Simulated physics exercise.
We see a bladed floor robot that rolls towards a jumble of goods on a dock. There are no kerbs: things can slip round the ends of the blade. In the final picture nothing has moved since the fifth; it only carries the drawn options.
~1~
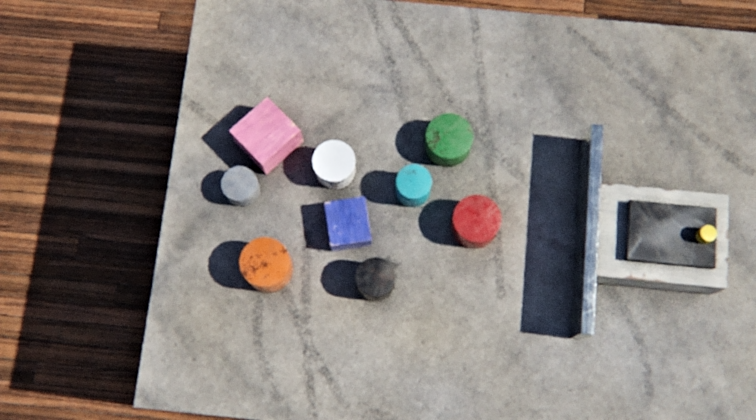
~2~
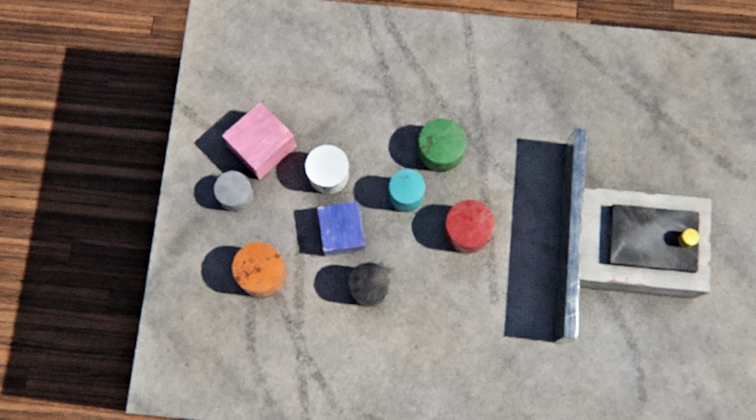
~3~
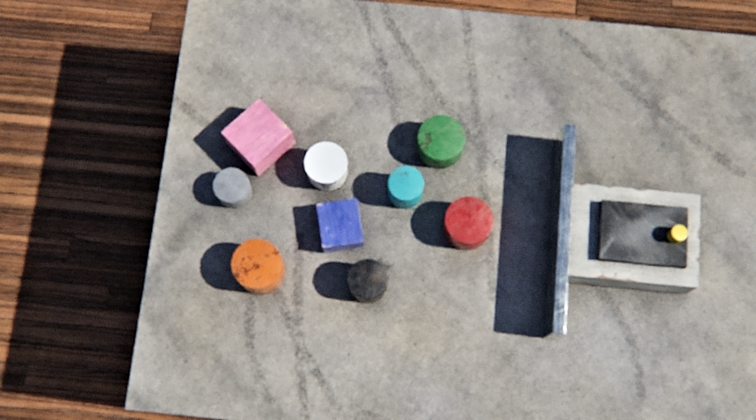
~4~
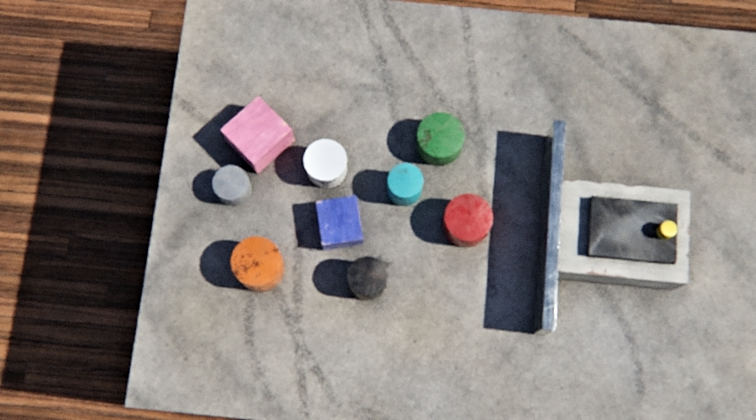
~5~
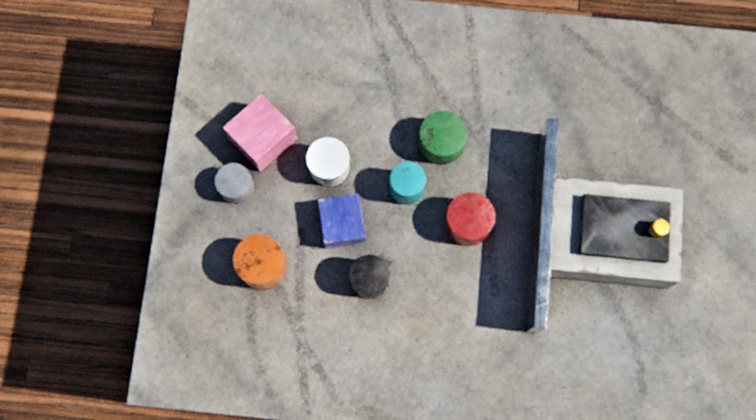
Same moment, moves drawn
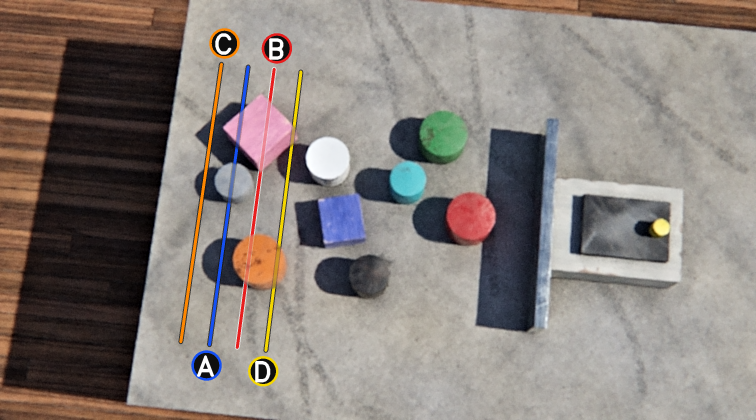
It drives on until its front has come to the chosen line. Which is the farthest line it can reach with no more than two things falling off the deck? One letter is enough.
Up to line A.
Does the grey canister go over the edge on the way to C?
Yes.
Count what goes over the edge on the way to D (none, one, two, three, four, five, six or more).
The count is none.
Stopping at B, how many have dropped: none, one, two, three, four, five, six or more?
By then, none.
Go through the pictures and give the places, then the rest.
The first frame shows turquoise canister (414, 186); orange canister (266, 265); white pail (334, 165).
The second frame shows robot (648, 237); blue crate (341, 229).
The third frame shows robot (636, 233); pink crate (258, 138).
The fourth frame shows robot (626, 229); red canister (468, 221).
The fifth frame shows robot (619, 227); turquoise canister (408, 183); orange canister (260, 262); white pail (328, 162).
On the marked copy, A at (229, 201); B at (256, 204); C at (202, 198); D at (284, 206).
With A. Early on, robot (503, 216); green canister (408, 135); turquoise canister (399, 178).
Further on, robot (387, 205); pink crate (239, 119); blue crate (244, 223).
At the end, robot (298, 196); pink crate (173, 94); blue crate (160, 227); none fallen.
As for the rest, B is within the limit but short; C drops three; D is within the limit but short.
